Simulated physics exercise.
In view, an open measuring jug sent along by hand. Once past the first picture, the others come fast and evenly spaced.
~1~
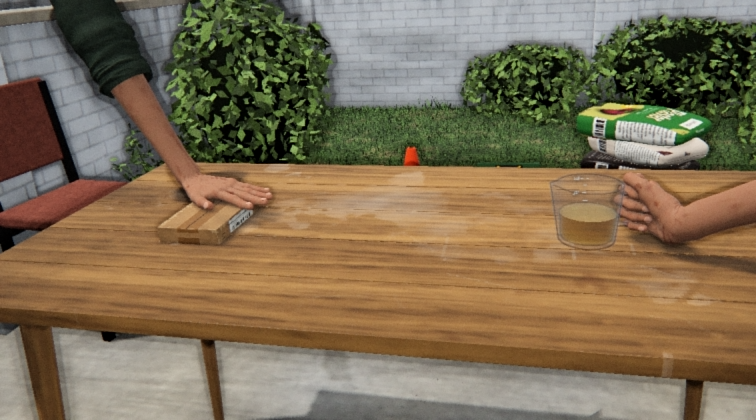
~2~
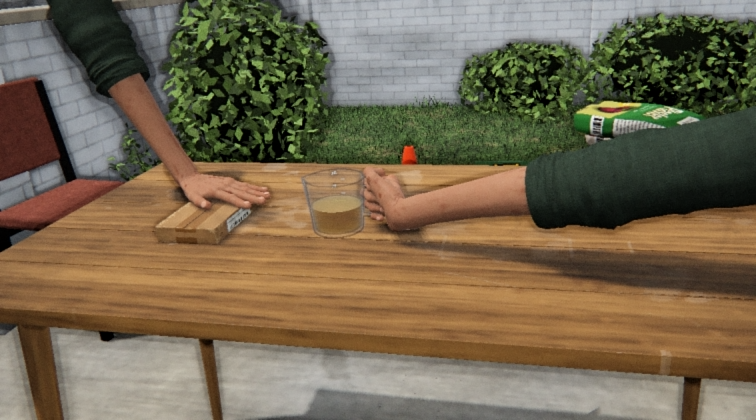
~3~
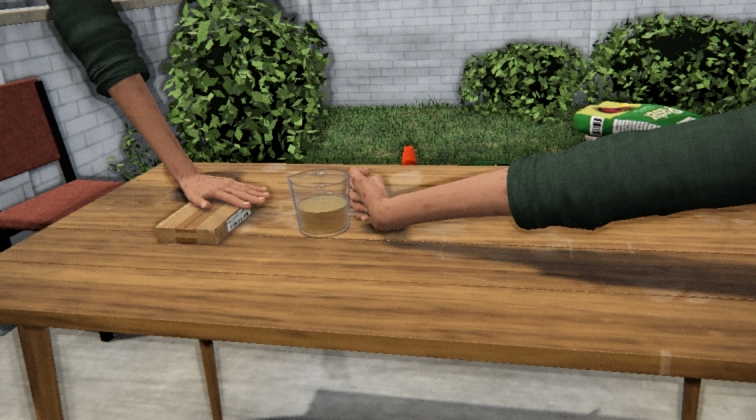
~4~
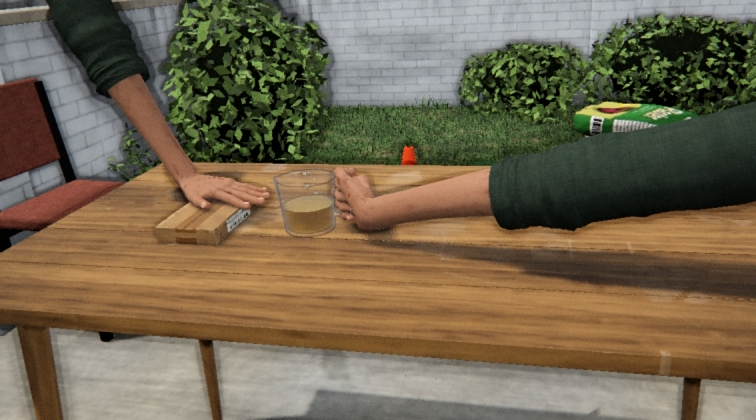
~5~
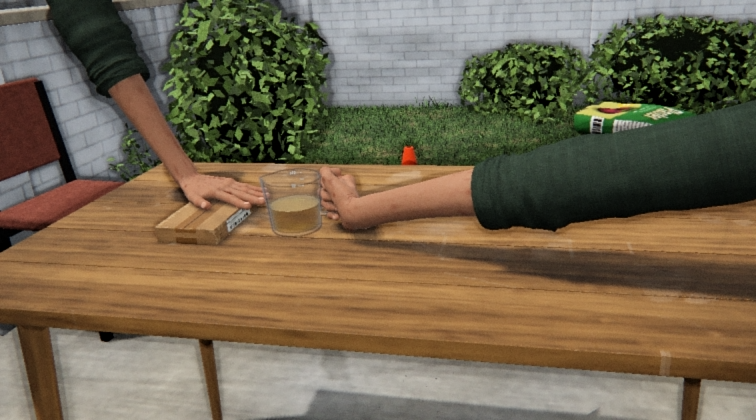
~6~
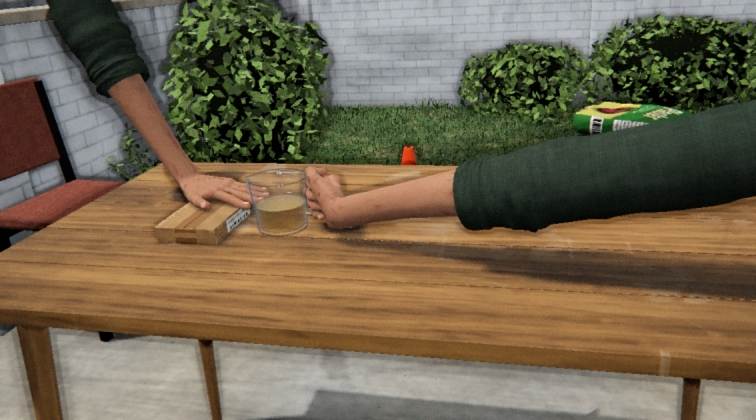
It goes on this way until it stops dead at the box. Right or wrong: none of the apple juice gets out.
Right, none gets out.
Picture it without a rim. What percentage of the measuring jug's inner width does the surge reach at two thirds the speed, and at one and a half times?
Peak rise: 20 percent first, 40 percent second.
A moment on, the measuring jug meets the box.
Further on, the apple juice surges up the wall; the wave climbs under half way to the rim.
When it is over, the measuring jug stands at the box; all is still inside.
